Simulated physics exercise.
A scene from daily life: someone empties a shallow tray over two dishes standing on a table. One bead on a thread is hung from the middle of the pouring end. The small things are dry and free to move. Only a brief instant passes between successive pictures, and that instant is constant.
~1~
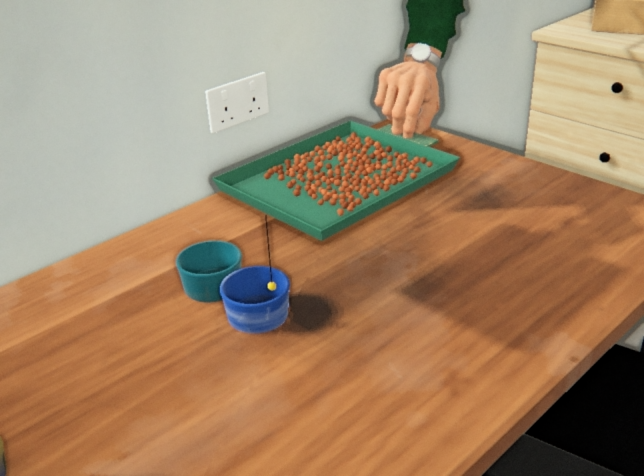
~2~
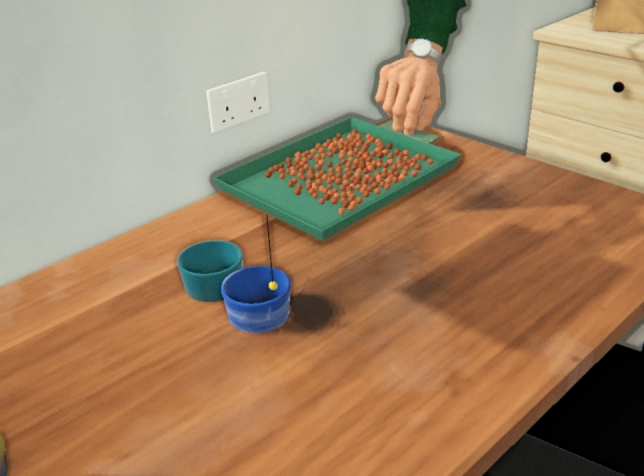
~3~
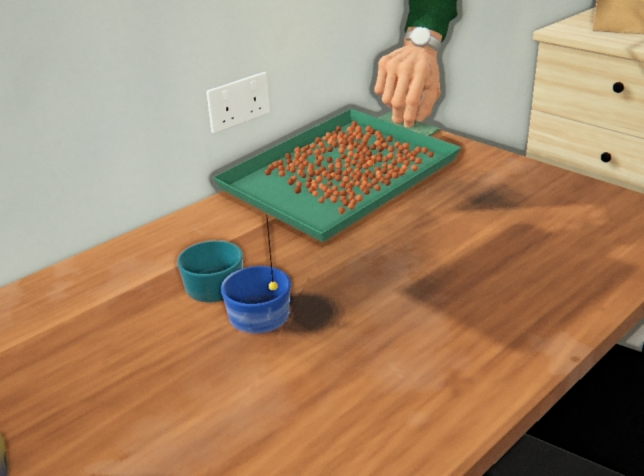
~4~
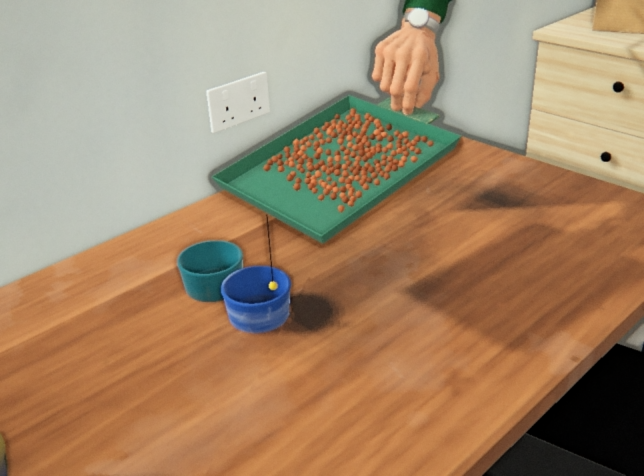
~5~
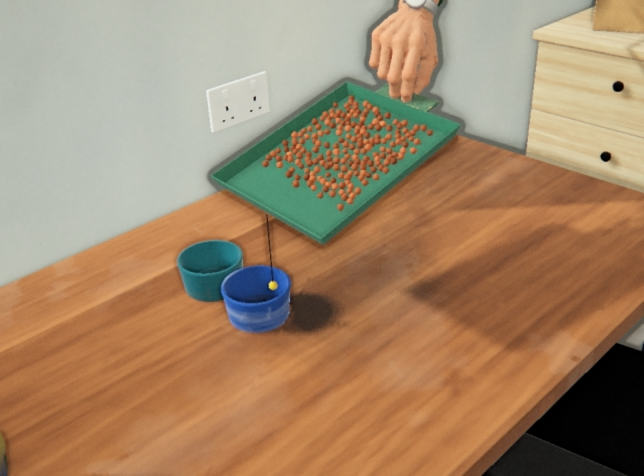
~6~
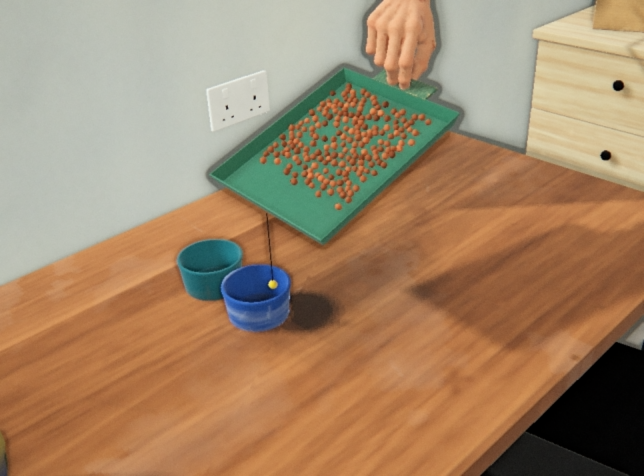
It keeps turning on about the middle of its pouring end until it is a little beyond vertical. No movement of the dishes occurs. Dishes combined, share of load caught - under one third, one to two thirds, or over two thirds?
Under one third.
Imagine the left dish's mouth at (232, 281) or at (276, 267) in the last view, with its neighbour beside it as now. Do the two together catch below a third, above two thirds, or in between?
In the middle band, then under a third.
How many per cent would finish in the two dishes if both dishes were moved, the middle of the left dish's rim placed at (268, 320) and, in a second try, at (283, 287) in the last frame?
Roughly 70 % and 30 %.
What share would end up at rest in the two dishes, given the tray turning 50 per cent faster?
Estimate: Some 0 %.
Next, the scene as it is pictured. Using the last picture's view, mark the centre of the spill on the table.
Its middle is at roughly (286, 367).
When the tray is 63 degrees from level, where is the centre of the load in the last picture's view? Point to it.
About (294, 223).
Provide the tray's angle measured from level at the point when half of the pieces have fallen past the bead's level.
I'd put it at about 95 degrees.
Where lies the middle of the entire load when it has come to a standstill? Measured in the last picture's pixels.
The centre comes to rest close to (286, 367).
Soon, tray tipped steeply; most on the tray; a small part outside both; a small part in the air.
A while on, tray tipped past a quarter turn; a small part on the tray; a stray few in the right dish; about two thirds outside both; about a quarter in the air.
Towards the end, tray tipped past a quarter turn; all outside both.
Finally, tray tipped past a quarter turn; none in the right dish; none in the left dish; all outside both.
